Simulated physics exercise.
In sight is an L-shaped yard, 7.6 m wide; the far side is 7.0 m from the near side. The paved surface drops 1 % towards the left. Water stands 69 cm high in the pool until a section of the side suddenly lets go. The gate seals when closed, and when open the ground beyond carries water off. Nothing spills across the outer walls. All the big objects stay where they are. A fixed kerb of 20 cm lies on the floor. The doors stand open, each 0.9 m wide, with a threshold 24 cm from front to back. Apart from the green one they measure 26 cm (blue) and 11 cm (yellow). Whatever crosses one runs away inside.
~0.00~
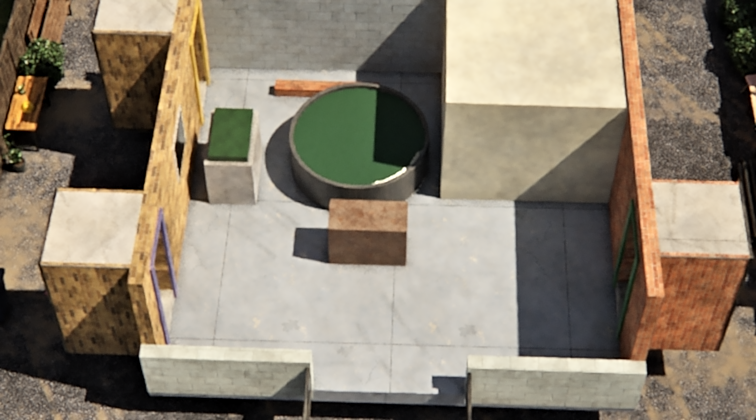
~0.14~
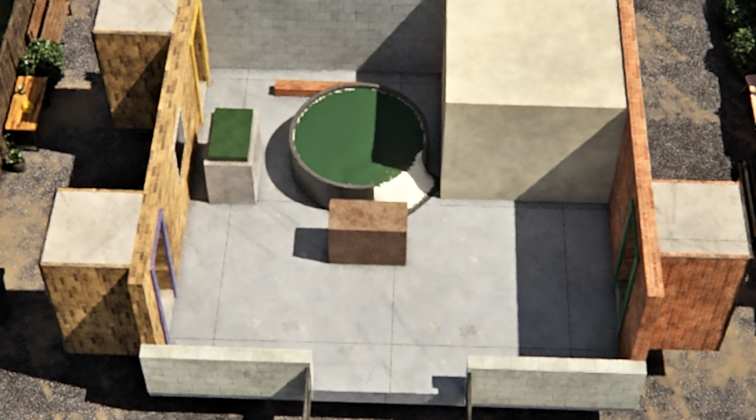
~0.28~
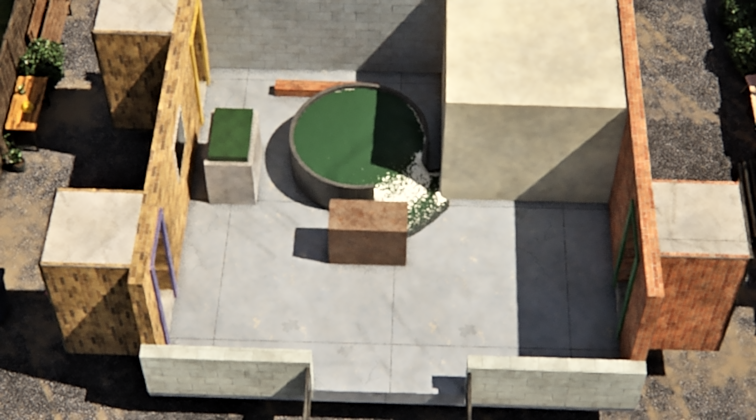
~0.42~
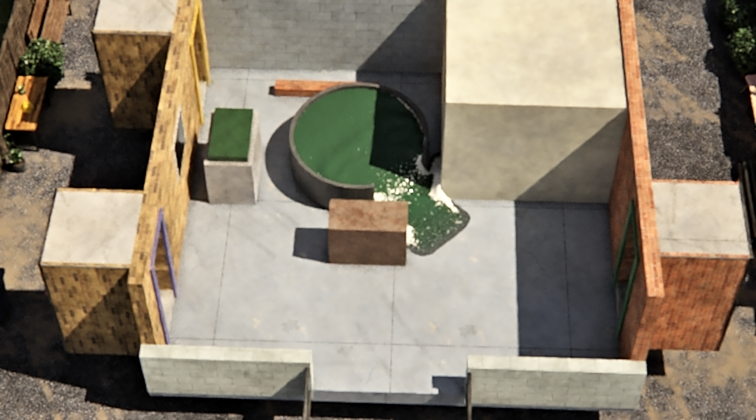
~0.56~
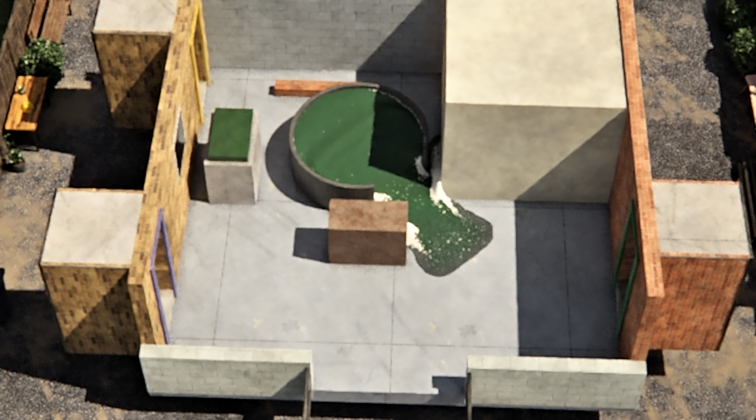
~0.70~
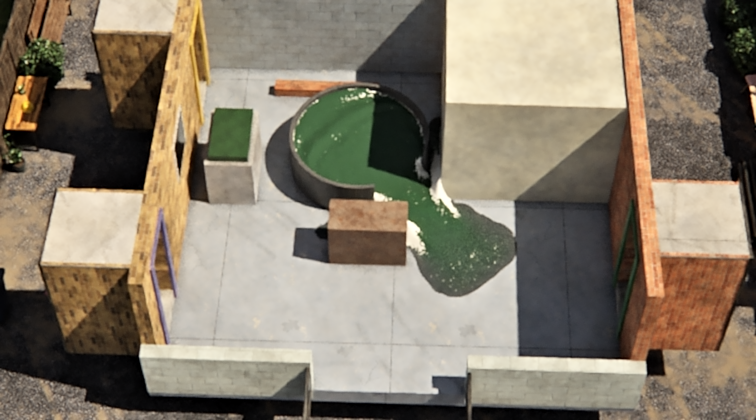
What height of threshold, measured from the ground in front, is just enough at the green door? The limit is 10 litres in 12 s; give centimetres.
Some 19 cm above the ground.
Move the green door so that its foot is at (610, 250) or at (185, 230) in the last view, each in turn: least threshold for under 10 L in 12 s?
Roughly 16 and 9.5 cm.
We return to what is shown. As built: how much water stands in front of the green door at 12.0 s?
Roughly 4.5 cm deep.
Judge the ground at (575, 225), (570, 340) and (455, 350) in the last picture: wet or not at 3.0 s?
In that order: Under water, flooded, flooded.
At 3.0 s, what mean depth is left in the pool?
About 31 cm.
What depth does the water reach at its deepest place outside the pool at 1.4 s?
Up to some 44 cm.
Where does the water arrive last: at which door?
Last comes the yellow one.
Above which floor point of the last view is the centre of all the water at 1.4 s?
Near (386, 185).
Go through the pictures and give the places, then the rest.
In the first picture, the pool at (359, 137) is whole and still, 69 cm deep; the green door at (625, 276) is dry.
In the second picture, the gap is at a hidden place, the front 0.3 m out at (435, 188); the back of the pool holds 69 cm.
In the third picture, the gap is at a hidden place, the front 0.7 m out at (411, 232); the back of the pool holds 69 cm.
In the fourth picture, the front is at (427, 251), 1.2 m from the gap at a hidden place; 1.7 m2 of floor is wet, 69 cm left at the back.
In the fifth picture, water pours out at a hidden place and has run 1.7 m, to (451, 269); about 10 cm deep outside, 69 cm at the back.
In the sixth picture, water pours out at a hidden place and has run 2.3 m, to (468, 289); about 8 cm deep outside, 67 cm at the back; 2.1 m in a straight line remain to the green door at (625, 276).
After 1.4 s water covers 35 % of the floor, deepest (44 cm) near (397, 232); it has not reached the green door.
After 3.0 s water covers 60 % of the floor, deepest (33 cm) near (599, 367); 20 cm at the green door, 2 litres in over its 20 cm threshold.
After 12.0 s water covers 95 % of the floor, deepest (12 cm) near (186, 226); 5 cm at the green door, 6 litres in over its 20 cm threshold.
At the green door as built, the water arrived by 1.6 s and peaked near 23 cm at 2.0 s.
Run again over the same 12 s with other heights there, 26 litres in over 16 cm, 2 litres over 22 cm. The limit of 10 litres is kept from about 19 cm up.
